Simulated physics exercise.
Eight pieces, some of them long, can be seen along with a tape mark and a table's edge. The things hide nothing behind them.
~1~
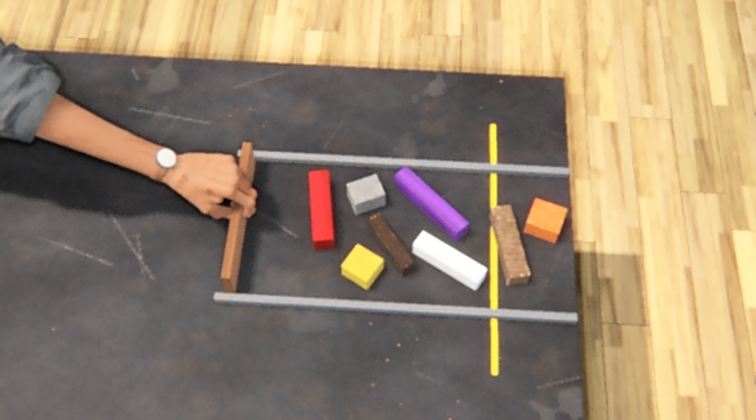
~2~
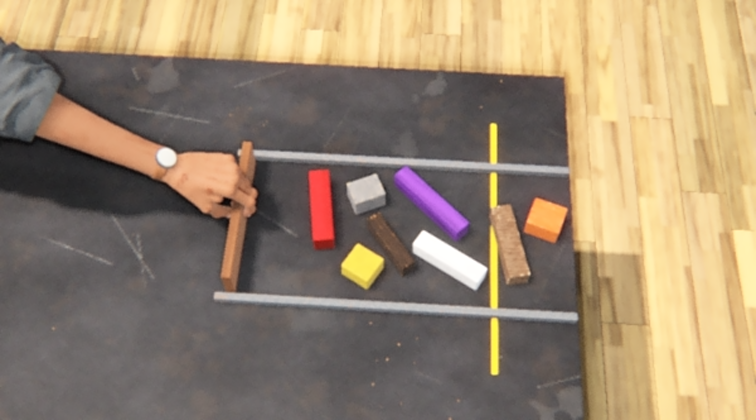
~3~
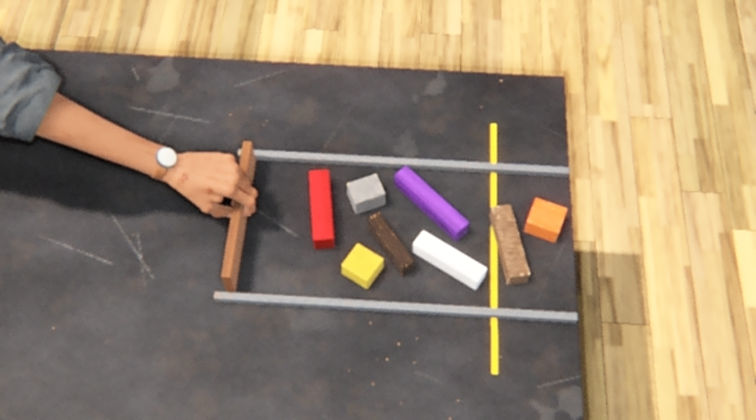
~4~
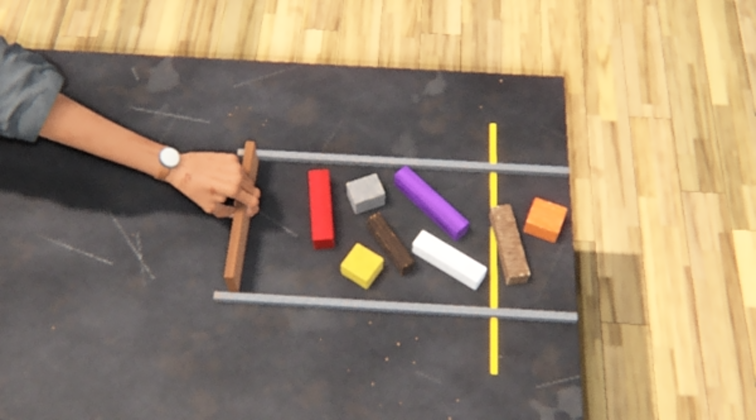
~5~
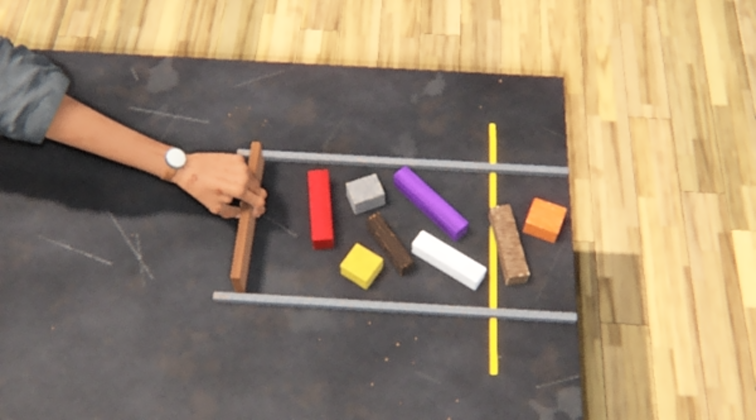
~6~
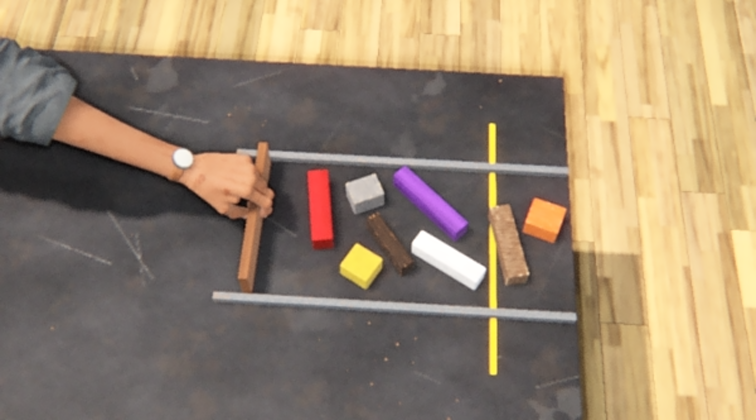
A hand slides a wooden board slightly right between two rails, while the scattered coloured blocks and sticks ahead stay still.
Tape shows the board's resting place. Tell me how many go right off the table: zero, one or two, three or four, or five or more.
One or two go right off.
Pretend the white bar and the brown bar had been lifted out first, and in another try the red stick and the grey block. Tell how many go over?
The first count is 1 and the second is 1.
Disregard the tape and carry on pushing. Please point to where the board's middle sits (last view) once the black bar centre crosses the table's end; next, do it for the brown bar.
Approx. (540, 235) for the first, approx. (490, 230) for the second.
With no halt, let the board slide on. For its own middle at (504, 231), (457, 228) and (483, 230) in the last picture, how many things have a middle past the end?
In order of the places given, that's 2, 1 and 1.
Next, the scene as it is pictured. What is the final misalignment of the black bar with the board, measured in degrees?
It measures close to 10 degrees.
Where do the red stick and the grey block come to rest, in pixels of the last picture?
Answer: First (503, 225), after that (529, 221).
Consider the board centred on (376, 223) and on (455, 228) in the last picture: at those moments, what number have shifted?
So far 6, and 8 at the second.
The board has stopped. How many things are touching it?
All in all, 3.
A little later, none off yet; orange block at rest near (544, 221); brown bar at rest near (508, 244); white bar at rest near (448, 260).
Next, none off yet; orange block moving near (551, 220); brown bar shifted a little near (520, 243); white bar shifted a little near (484, 261).
When it is over, the number that fall off is one or two; down, brown bar and orange block.
